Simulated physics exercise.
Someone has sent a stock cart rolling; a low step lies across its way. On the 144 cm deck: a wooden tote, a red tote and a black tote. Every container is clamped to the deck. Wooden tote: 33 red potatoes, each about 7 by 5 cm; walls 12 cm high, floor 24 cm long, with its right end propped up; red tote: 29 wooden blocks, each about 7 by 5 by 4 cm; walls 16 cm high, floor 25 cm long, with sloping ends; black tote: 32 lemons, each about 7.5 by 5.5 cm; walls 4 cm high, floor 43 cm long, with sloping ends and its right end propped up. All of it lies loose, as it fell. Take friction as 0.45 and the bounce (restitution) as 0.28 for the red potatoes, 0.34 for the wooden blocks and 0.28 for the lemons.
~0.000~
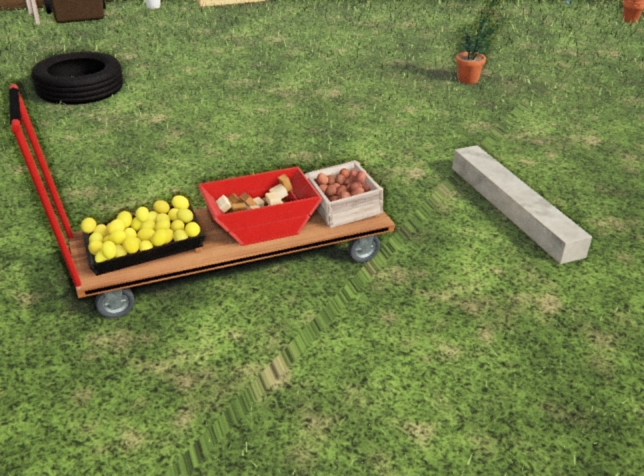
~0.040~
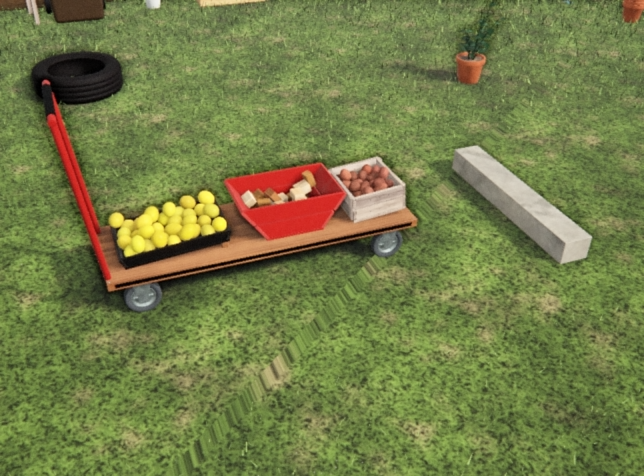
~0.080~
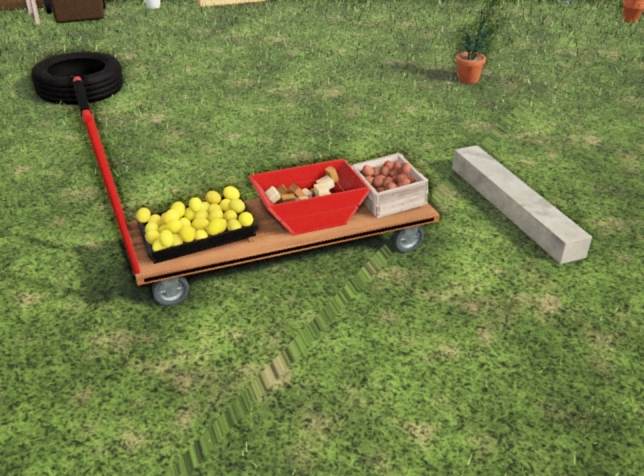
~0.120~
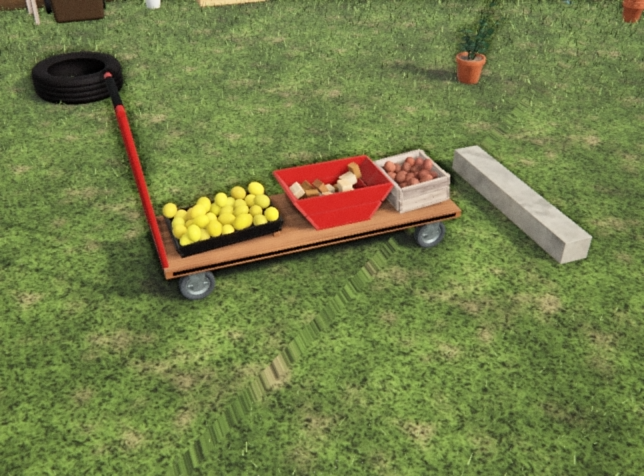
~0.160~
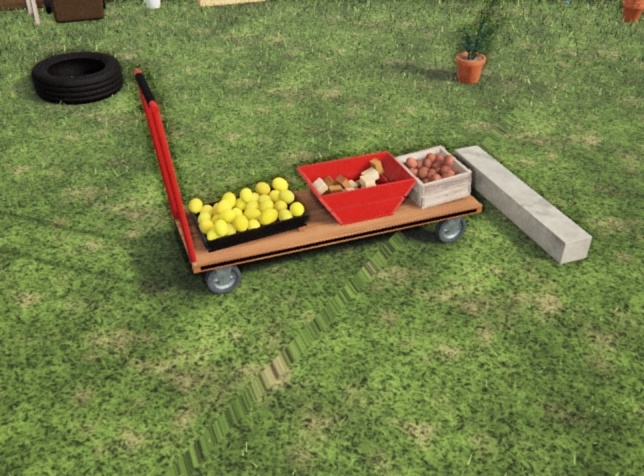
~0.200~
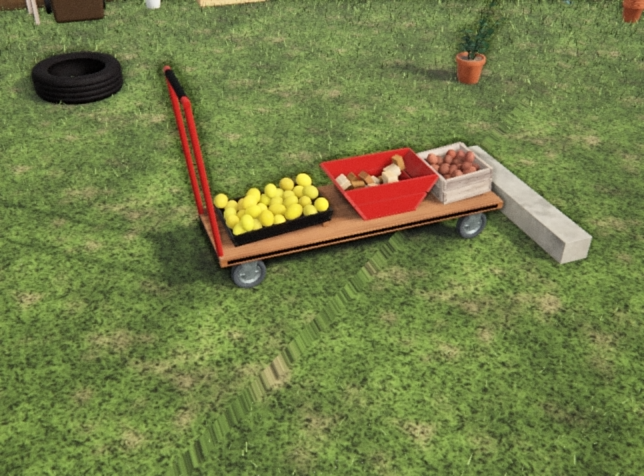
In the video, a flat wooden cart with a red handle, carrying yellow balls in a black tote, wooden blocks in a red tote and red potatoes in a wooden tote, rolls rightward across grass toward a low pale step.
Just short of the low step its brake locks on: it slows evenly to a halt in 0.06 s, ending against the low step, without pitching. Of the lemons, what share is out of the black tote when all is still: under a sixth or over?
Over a sixth of the lemons leave the black tote.
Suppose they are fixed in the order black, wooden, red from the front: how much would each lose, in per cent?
In that case wooden tote 0, red tote 10, black tote 40 per cent.
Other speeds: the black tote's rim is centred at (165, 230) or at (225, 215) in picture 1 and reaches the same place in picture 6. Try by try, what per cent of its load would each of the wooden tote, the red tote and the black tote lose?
Wooden tote 0 then 0, red tote 0 then 0, black tote 30 then 10 per cent.
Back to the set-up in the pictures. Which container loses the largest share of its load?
It is the black tote.
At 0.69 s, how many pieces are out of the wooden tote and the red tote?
Out by then, roughly: Wooden tote 2, red tote 3.
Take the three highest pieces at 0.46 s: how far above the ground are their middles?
About 52 cm.
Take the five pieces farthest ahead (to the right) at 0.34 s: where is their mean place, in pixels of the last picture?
At about (503, 158).
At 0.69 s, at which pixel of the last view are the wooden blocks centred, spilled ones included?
At about (424, 175).
After 0.24 s, the brake bites.
After 0.34 s, the wooden tote has all 33, the red tote has all 29 and the black tote is down by 3 of 32.
After 0.46 s, the wooden tote is down by 1 of 33, the red tote is down by 2 of 29 and the black tote is down by 9 of 32.
After 0.69 s, the wooden tote is down by 2 of 33, the red tote is down by 3 of 29 and the black tote is down by 12 of 32.
When it is over (at 1.19 s), the wooden tote is down by 2 of 33, the red tote is down by 3 of 29 and the black tote is down by 13 of 32. Asked share, 13 of 32, 41 per cent.
